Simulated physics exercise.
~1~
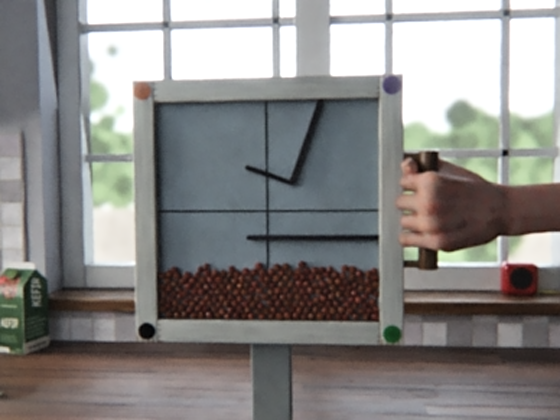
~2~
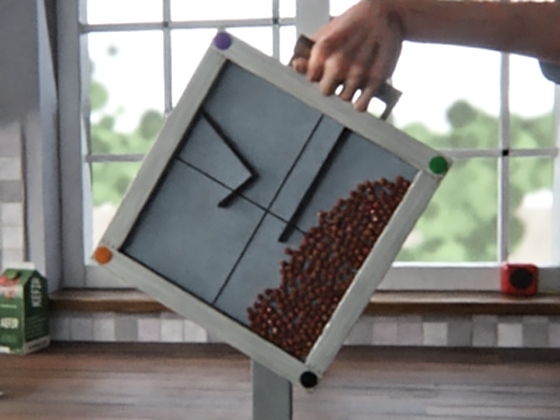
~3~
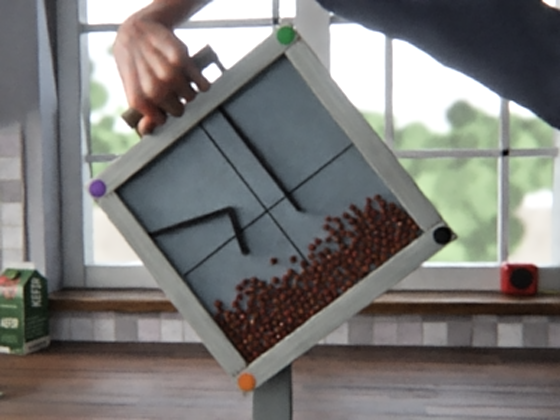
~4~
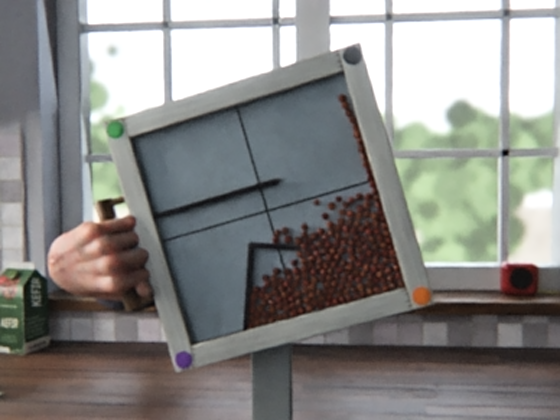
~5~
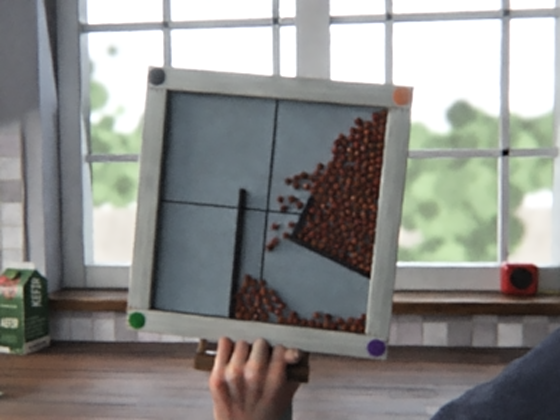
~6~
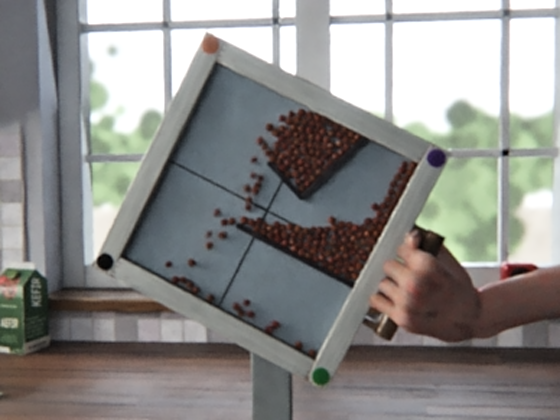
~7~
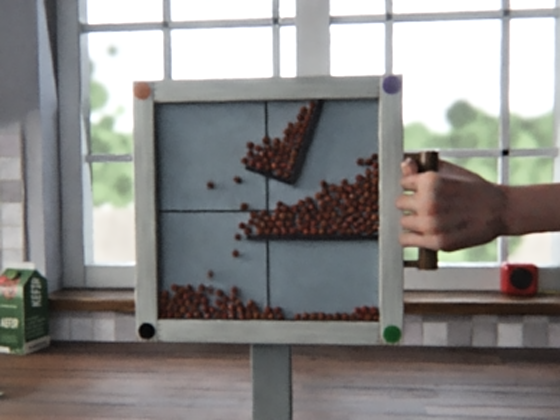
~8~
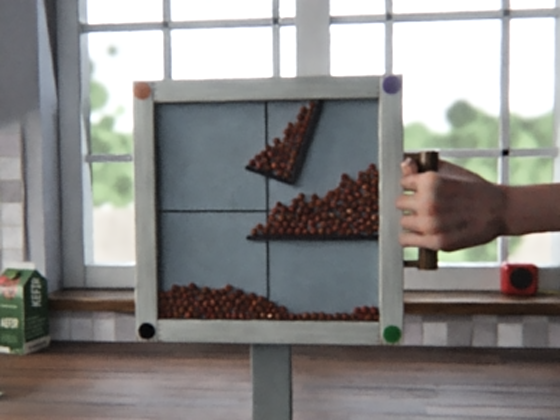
By a window, a hand turns a box full circle, and beads settle on ledges inside.
